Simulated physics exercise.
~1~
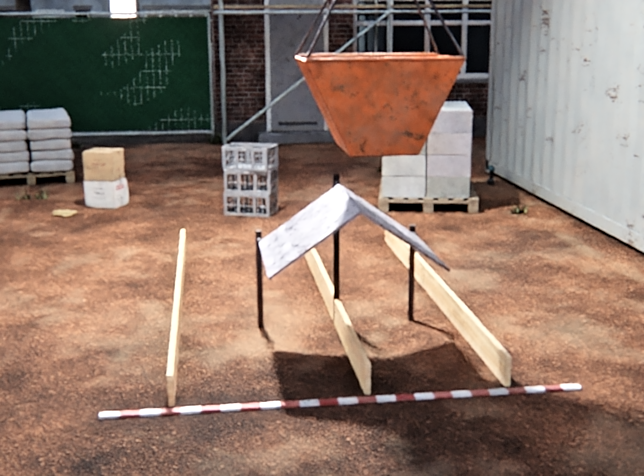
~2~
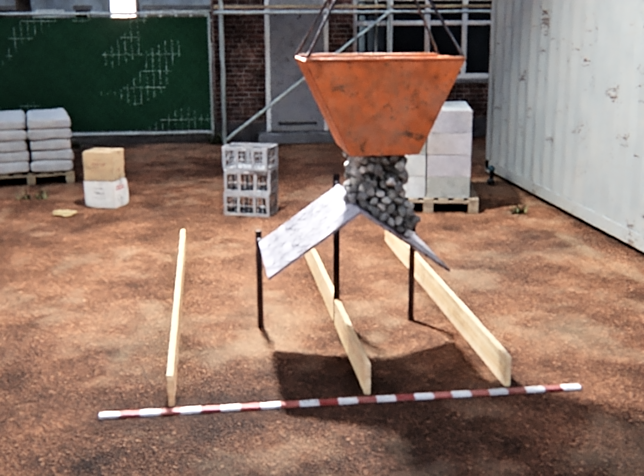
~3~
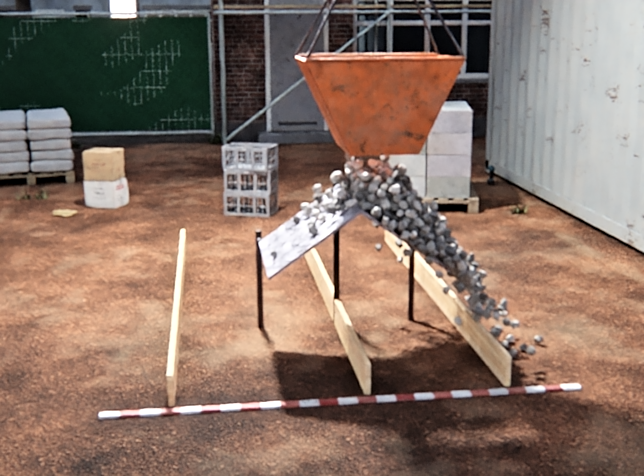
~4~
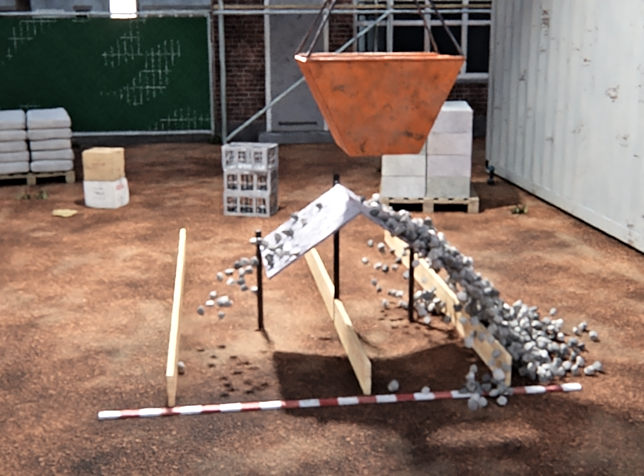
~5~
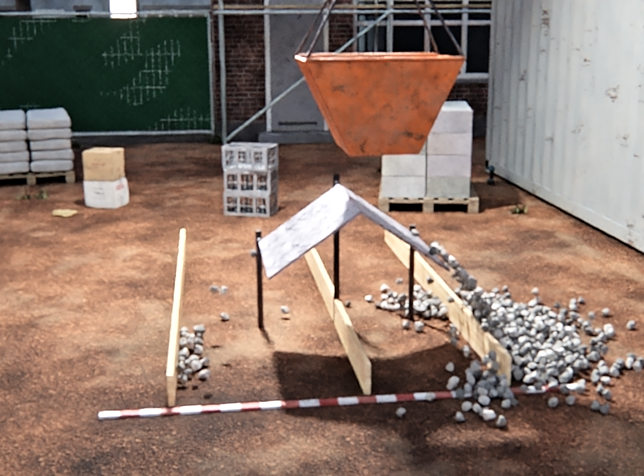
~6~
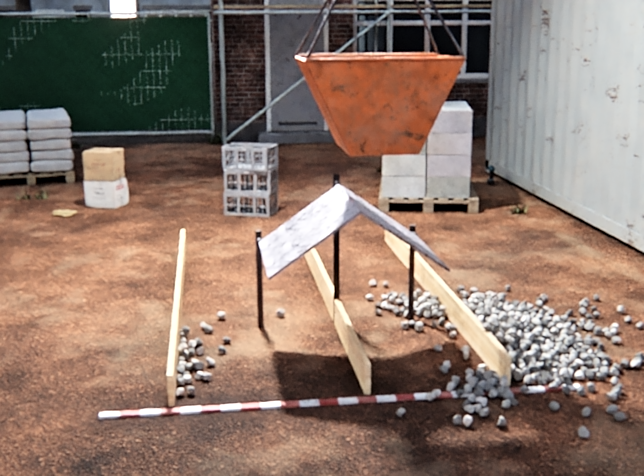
The clip shows an orange hopper hanging still above a peaked metal slide in a yard, releasing grey stones that pour mostly down the right slope. Most tumble past the right plank and settle beyond it, with fewer in the right bay and a small handful in the left.
